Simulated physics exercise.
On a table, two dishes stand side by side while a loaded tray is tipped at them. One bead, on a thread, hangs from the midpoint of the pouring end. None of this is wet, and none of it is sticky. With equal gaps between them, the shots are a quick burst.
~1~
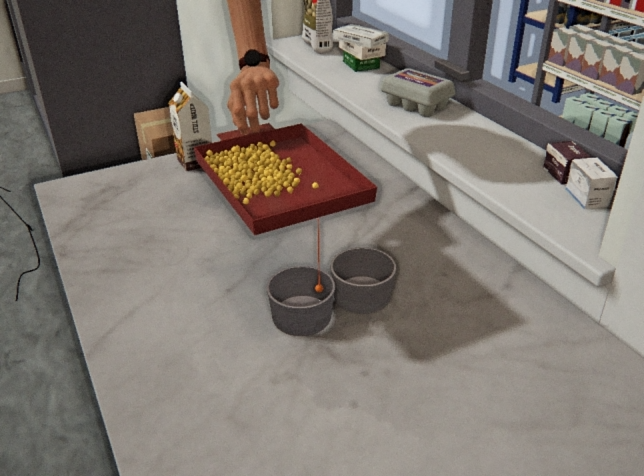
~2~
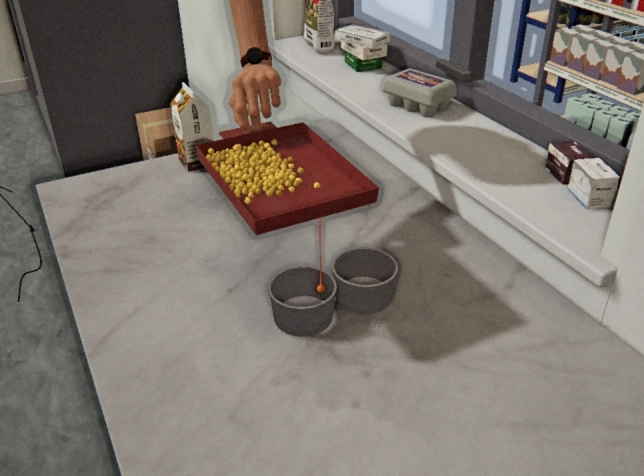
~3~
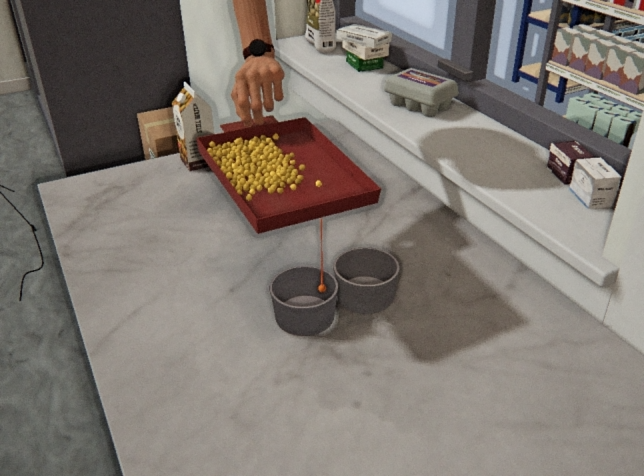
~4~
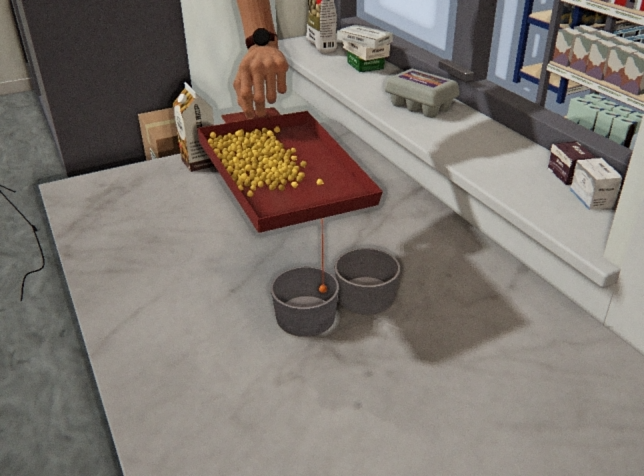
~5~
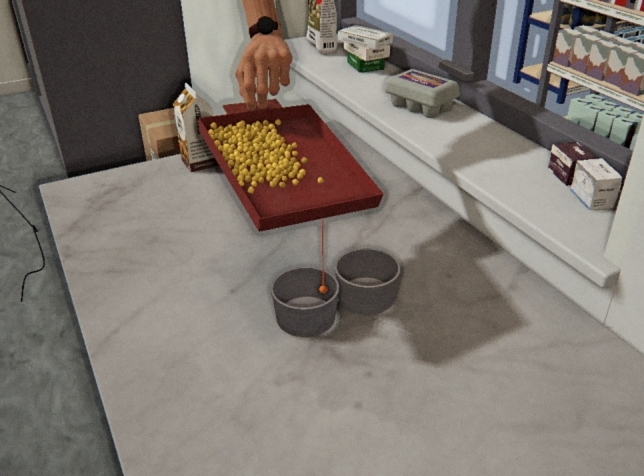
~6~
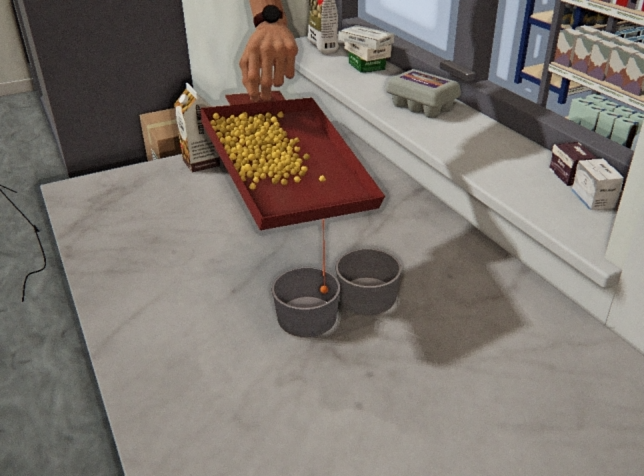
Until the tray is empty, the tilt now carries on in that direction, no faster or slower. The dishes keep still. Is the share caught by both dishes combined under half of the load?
The load will mostly be spilled.
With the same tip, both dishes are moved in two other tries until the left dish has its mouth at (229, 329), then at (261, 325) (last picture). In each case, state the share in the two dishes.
It would be near 0 per cent first and near 10 per cent second.
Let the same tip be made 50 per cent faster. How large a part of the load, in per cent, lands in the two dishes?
Estimated share: Some 10%.
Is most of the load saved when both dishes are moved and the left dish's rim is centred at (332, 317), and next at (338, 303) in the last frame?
For the two tries in order: Exceeding half, exceeding half.
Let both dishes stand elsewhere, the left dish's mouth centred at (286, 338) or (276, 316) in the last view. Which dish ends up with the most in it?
Trial one goes to the one to the right, trial two to the one to the right.
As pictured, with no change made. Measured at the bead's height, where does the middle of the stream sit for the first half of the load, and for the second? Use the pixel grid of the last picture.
At (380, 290) for the first part, then at (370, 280) for the others.
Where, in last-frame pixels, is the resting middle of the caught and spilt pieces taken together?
Near pixel (391, 335).
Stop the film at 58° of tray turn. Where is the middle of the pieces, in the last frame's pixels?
Close to (343, 190).
Soon after the last picture, tray tipped steeply; nearly all on the tray; a small part in the air.
A little later, tray tipped right over; most on the tray; a small part outside both.
Later still, tray tipped past a quarter turn; a small part in the right dish; most outside both; a stray few in the air.
At rest, tray tipped past a quarter turn; none in the left dish; a small part in the right dish; most outside both.
